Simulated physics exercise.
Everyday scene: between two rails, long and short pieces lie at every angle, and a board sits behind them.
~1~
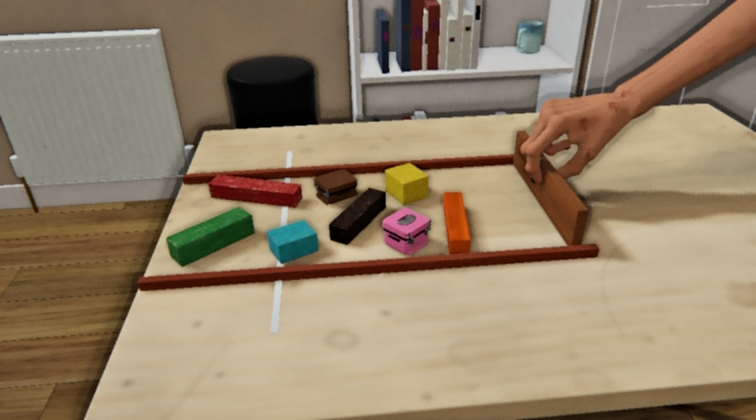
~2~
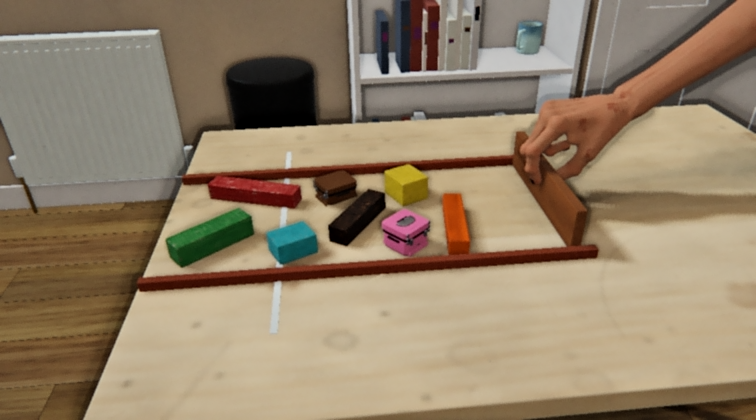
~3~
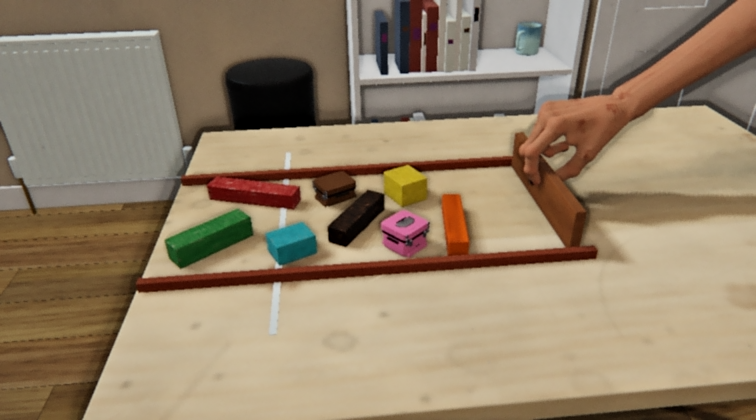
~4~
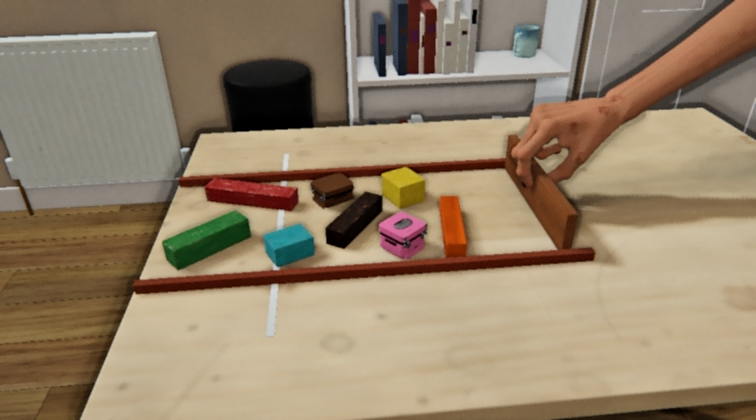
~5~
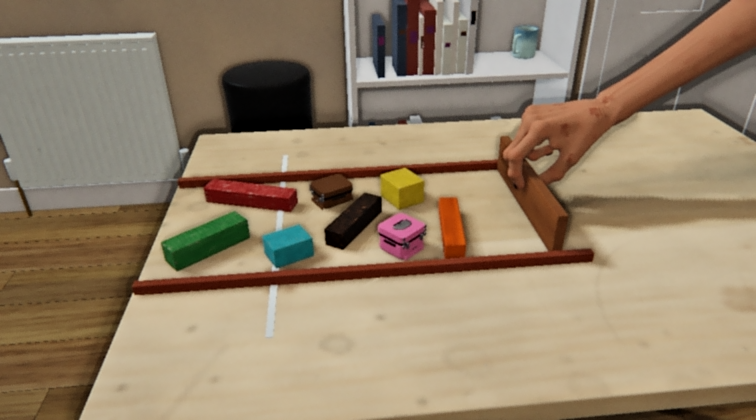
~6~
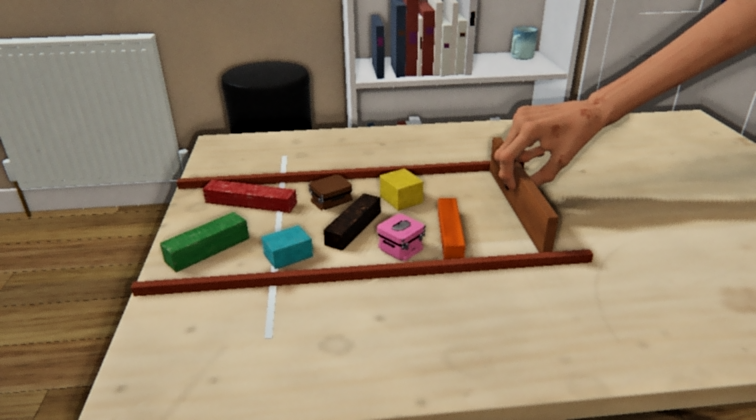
On a wooden tabletop, a hand slides a brown board slightly left between two rails, toward scattered colourful blocks that lie still.
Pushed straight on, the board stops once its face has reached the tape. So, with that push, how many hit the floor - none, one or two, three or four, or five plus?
I'd say none.
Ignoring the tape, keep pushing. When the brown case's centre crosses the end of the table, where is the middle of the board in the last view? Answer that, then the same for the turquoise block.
Roughly at (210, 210) and roughly at (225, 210).
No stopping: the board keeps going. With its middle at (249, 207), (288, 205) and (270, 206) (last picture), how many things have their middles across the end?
Result per place: 1; 0; 1.
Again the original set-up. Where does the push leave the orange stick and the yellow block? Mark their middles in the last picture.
In the last picture they sit at about (267, 240) and about (265, 192).
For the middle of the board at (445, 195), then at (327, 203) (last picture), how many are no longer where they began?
Respectively 1 and 7.
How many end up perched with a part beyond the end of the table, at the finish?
Overhanging ones - 1.
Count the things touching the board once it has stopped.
The figure is 2.
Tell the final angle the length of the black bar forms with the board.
I'd estimate about 5 degrees.
Early on, none off yet; green bar at rest near (206, 241); red bar at rest near (250, 196); turquoise block at rest near (287, 247).
A while later, none off yet; green bar at rest near (206, 241); red bar travelled a little near (201, 197); turquoise block travelled about its own width near (235, 257).
Finally, the number that fall off is zero.
